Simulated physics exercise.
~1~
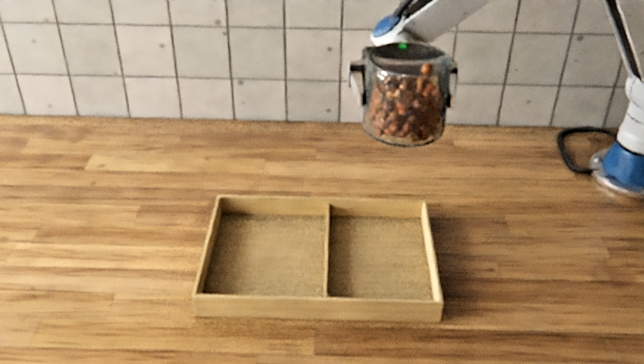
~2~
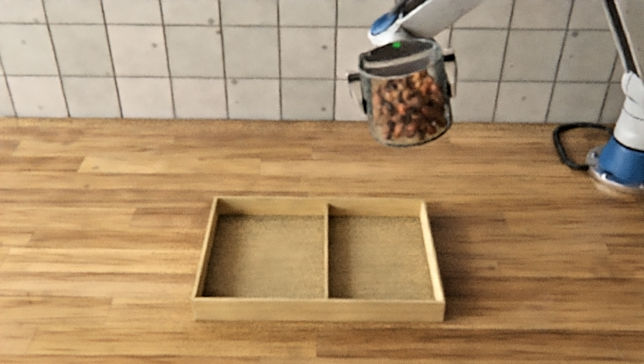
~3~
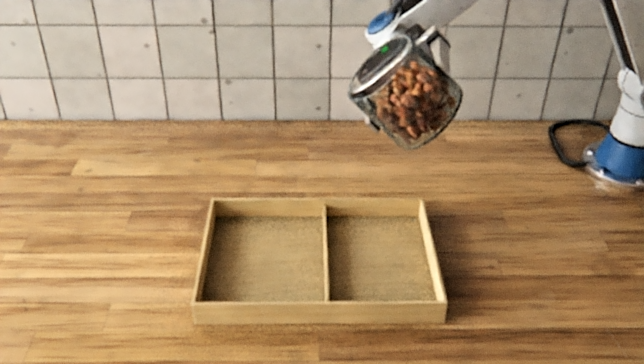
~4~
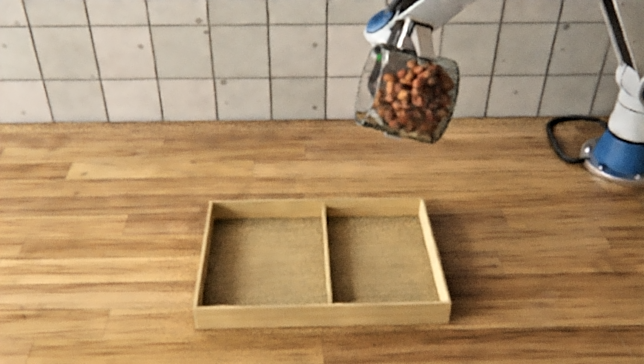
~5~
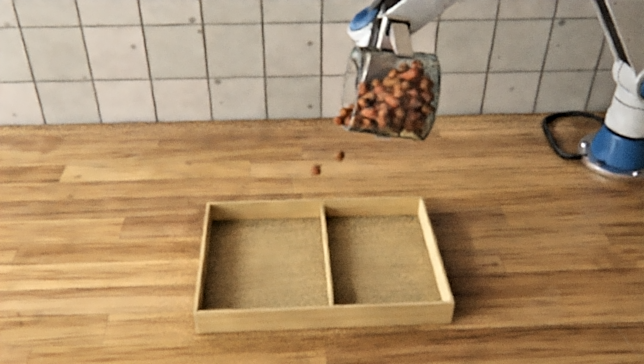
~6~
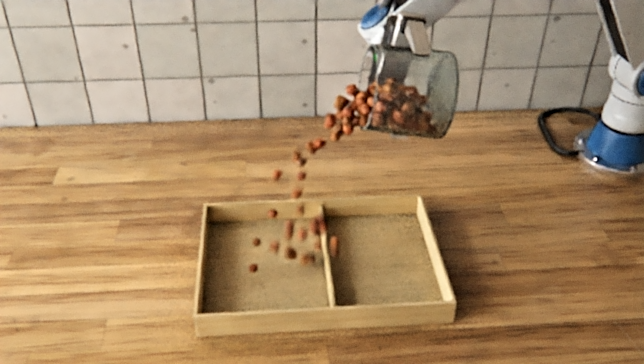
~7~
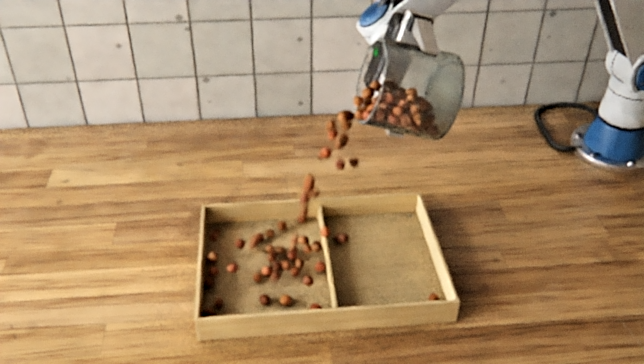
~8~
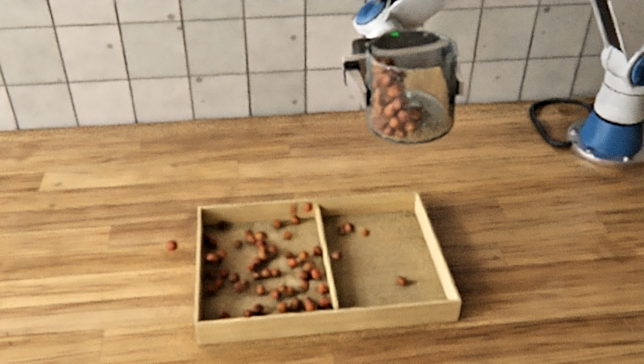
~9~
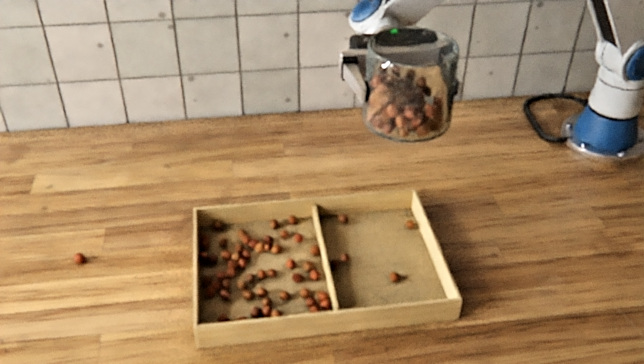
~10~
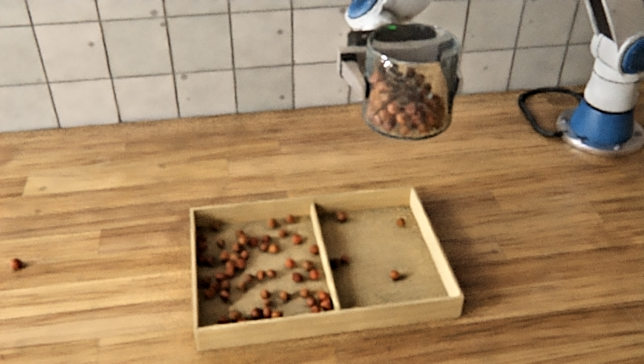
A robot arm tips a clear beaker of hazelnuts above a divided wooden tray, pouring many into the left section and a few into the right, then turns it upright, still holding plenty, while one stray nut rolls left across the wooden table top.
